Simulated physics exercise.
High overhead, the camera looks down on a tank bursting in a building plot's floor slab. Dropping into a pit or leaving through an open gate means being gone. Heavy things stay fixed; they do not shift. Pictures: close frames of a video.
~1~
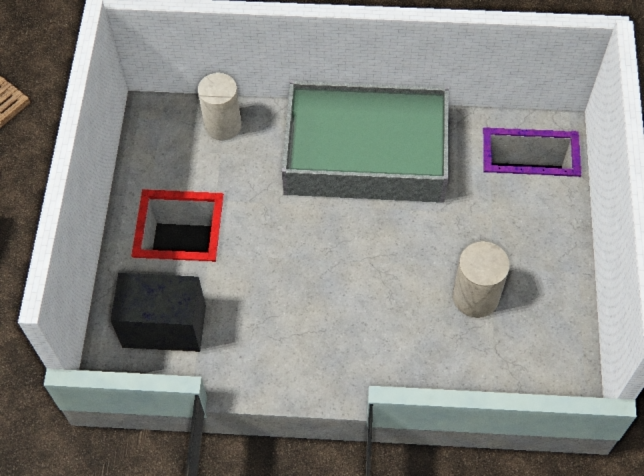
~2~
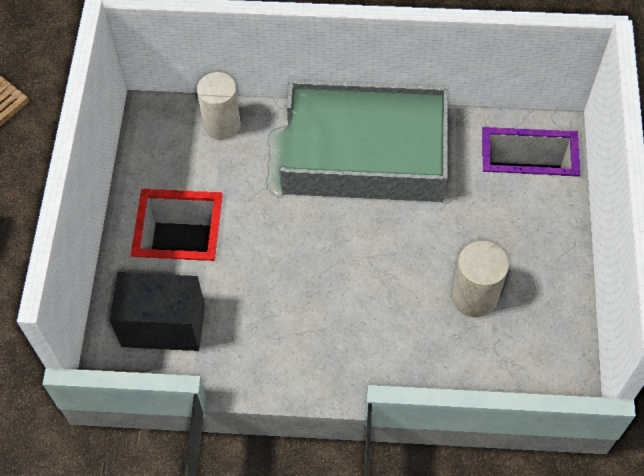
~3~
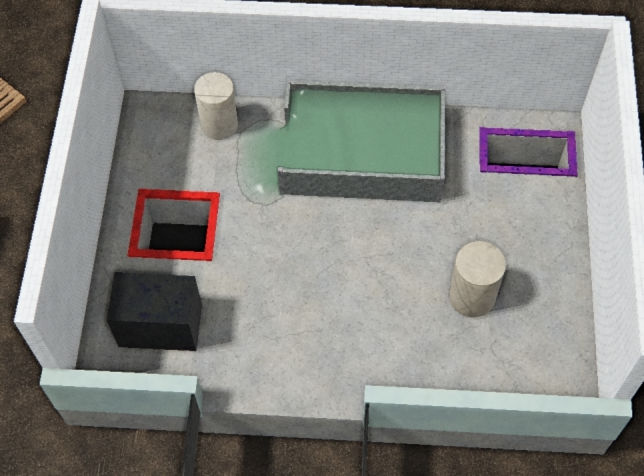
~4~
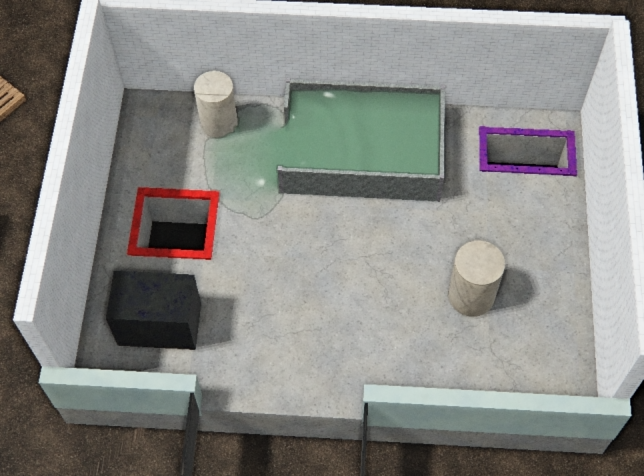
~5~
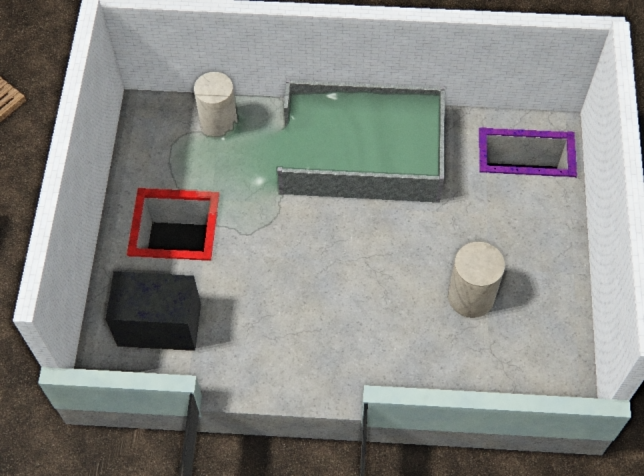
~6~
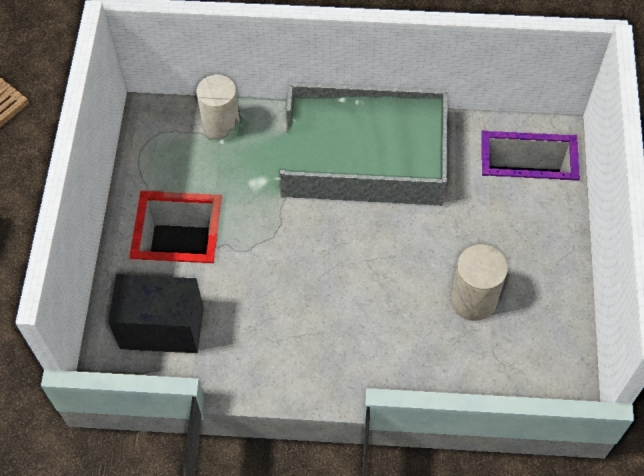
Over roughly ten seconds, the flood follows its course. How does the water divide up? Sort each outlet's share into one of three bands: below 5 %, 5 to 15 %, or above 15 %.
Shares: The gate gets 5 to 15 %; the red pit gets above 15 %; the purple pit gets below 5 %.
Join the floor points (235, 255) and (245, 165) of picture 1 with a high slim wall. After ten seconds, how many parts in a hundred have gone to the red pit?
Share for the red pit - 14 percent.
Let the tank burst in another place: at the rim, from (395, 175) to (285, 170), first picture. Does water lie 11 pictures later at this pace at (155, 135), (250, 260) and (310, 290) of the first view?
Note, points one to three: Unreached / reached and soaked / reached and soaked.
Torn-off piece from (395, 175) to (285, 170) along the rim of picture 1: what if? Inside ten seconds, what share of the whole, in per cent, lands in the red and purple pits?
The red pit gets 0 per cent and the purple pit 0 per cent.
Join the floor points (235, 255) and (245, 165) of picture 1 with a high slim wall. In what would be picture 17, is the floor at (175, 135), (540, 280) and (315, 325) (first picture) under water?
One after the other: Under water, no water, wet.
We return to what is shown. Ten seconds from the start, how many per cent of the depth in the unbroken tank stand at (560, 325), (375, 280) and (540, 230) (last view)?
Readings in order: Around 6, 0 and 0 %.
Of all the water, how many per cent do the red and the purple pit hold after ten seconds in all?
In order, near 30 and 0 in a hundred.
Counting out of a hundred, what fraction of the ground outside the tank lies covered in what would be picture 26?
Close to 35 %.
A moment on, water covers 20 % of the floor; the gate 0 %, the red pit 3 %, the purple pit 0 %.
Next, water covers 30 % of the floor; the gate 0 %, the red pit 8 %, the purple pit 0 %.
Then, water covers 35 % of the floor; the gate 0 %, the red pit 14 %, the purple pit 0 %.
Later, water covers 50 % of the floor; the gate 2 %, the red pit 23 %, the purple pit 0 %.
In the end, water covers 70 % of the floor; the gate 7 %, the red pit 29 %, the purple pit 1 %.
